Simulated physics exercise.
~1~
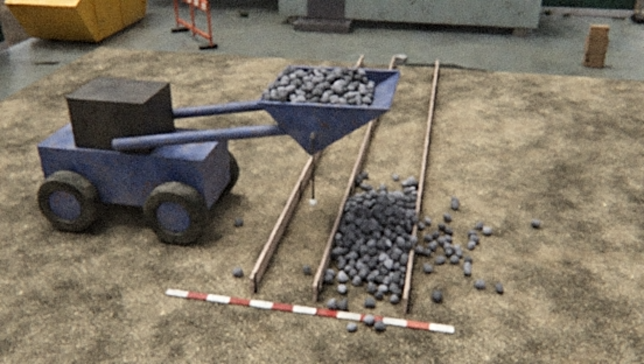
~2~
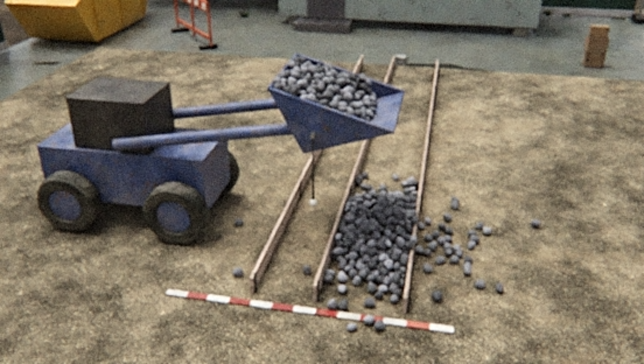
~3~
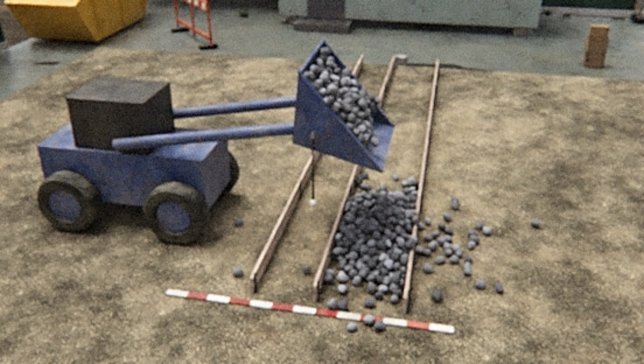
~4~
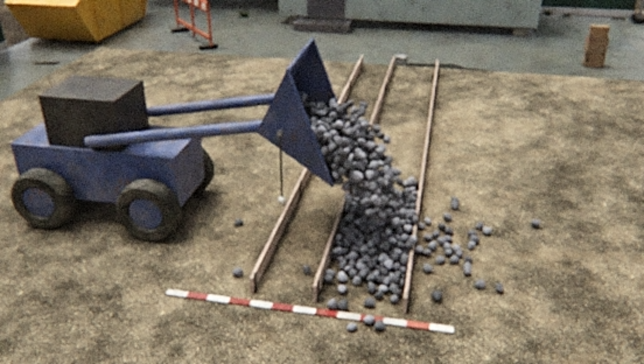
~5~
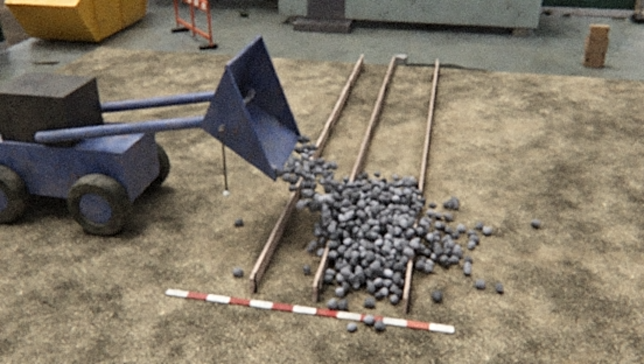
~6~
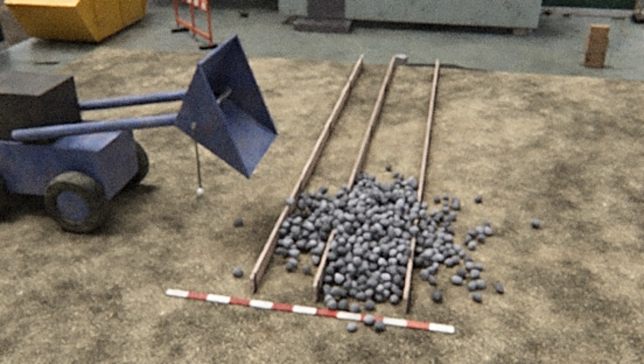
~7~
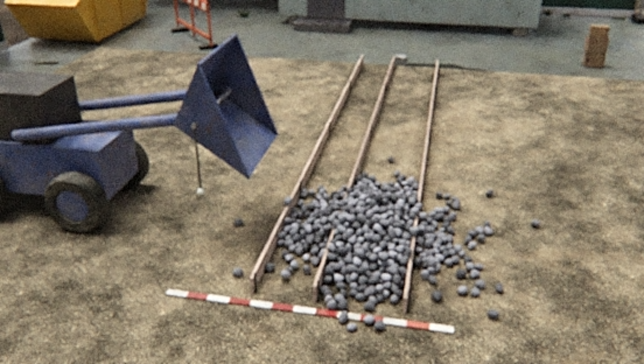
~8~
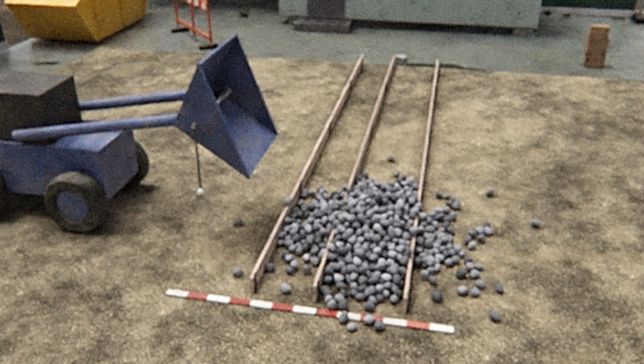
On a dirt floor, a blue loader tips stones onto a pile across boards while backing left.
